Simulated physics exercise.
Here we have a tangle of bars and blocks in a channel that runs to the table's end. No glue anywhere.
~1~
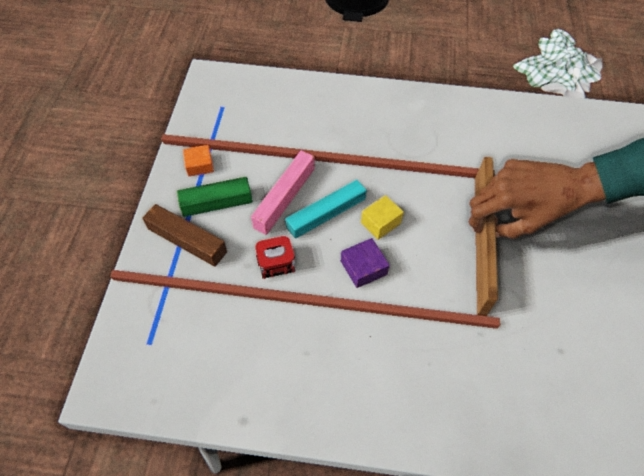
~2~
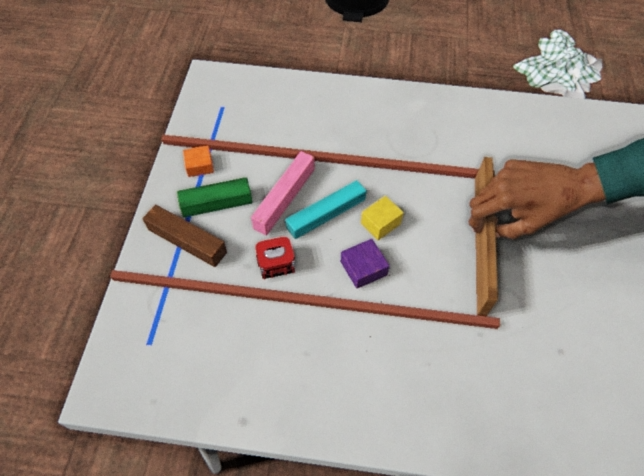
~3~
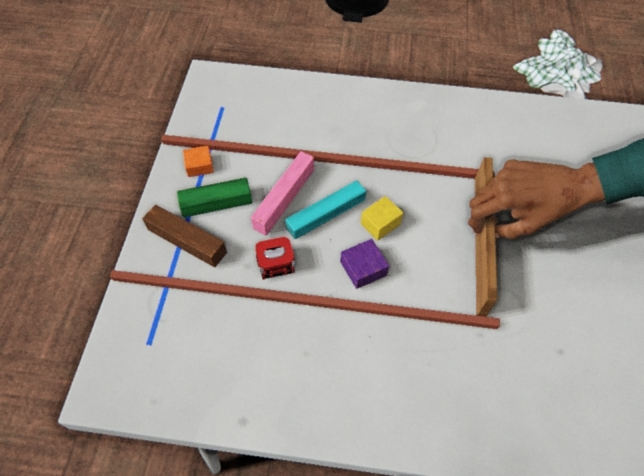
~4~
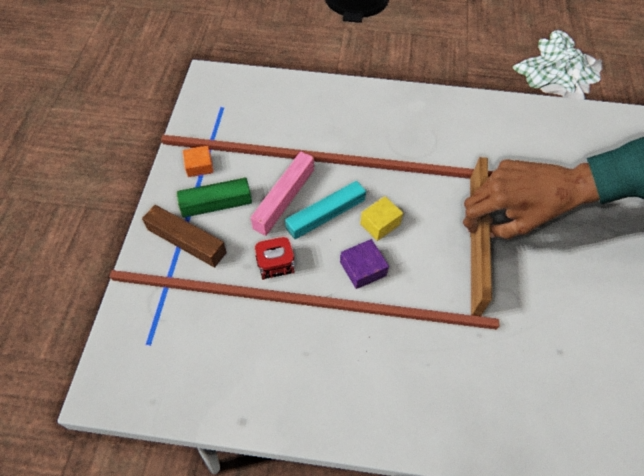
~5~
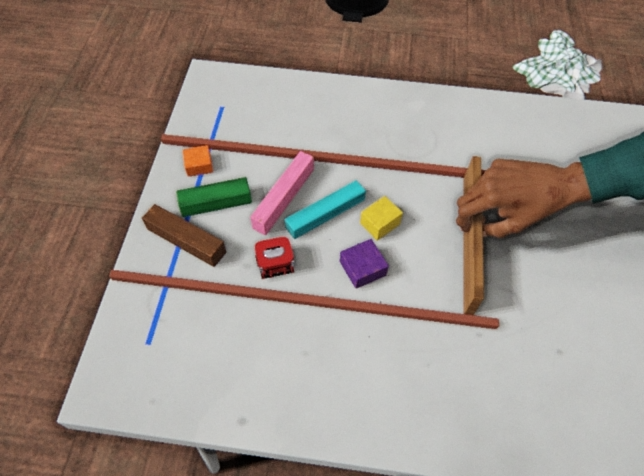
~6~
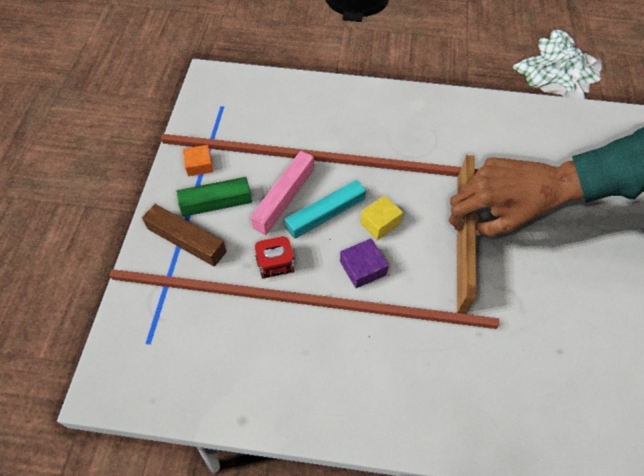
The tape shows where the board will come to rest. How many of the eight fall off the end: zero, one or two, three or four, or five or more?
As it turns out, the number that fall off is three or four.
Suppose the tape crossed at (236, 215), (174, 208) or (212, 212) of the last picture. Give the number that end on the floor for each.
Try by try, 0, 5 and 2.
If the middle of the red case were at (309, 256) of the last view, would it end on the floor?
It remains up.
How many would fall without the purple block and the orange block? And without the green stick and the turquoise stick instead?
2 in the first case, 1 in the second.
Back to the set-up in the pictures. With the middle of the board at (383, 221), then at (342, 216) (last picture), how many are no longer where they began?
At the one place 2, at the other 3.
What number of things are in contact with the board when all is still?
In contact: 3.
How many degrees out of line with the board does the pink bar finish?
Near 25 degrees.
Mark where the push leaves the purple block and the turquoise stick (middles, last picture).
The purple block at (162, 234), the turquoise stick at (171, 178).
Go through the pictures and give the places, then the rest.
In the first picture, orange block (198, 161); brown bar (185, 235); green stick (215, 197); board (485, 233); tape (191, 210).
In the second picture, brown bar (185, 235); turquoise stick (327, 209).
In the third picture, green stick (215, 197); red case (275, 258).
In the fourth picture, orange block (198, 162); pink bar (284, 193).
In the fifth picture, brown bar (184, 235); board (473, 232).
In the sixth picture, orange block (198, 161); brown bar (184, 235); green stick (215, 197); board (466, 231); tape (190, 209).
Soon after, none off yet; orange block at rest near (198, 161); brown bar at rest near (184, 235); green stick at rest near (215, 197).
Then, none off yet; orange block at rest near (198, 161); brown bar at rest near (184, 235); green stick moving near (210, 194).
Further on, none off yet; orange block moved about its own width near (167, 152); brown bar moved about its own width near (127, 228); green stick moved about its own width near (173, 177).
At rest, the number that fall off is three or four; fallen, green stick, brown bar and orange block.
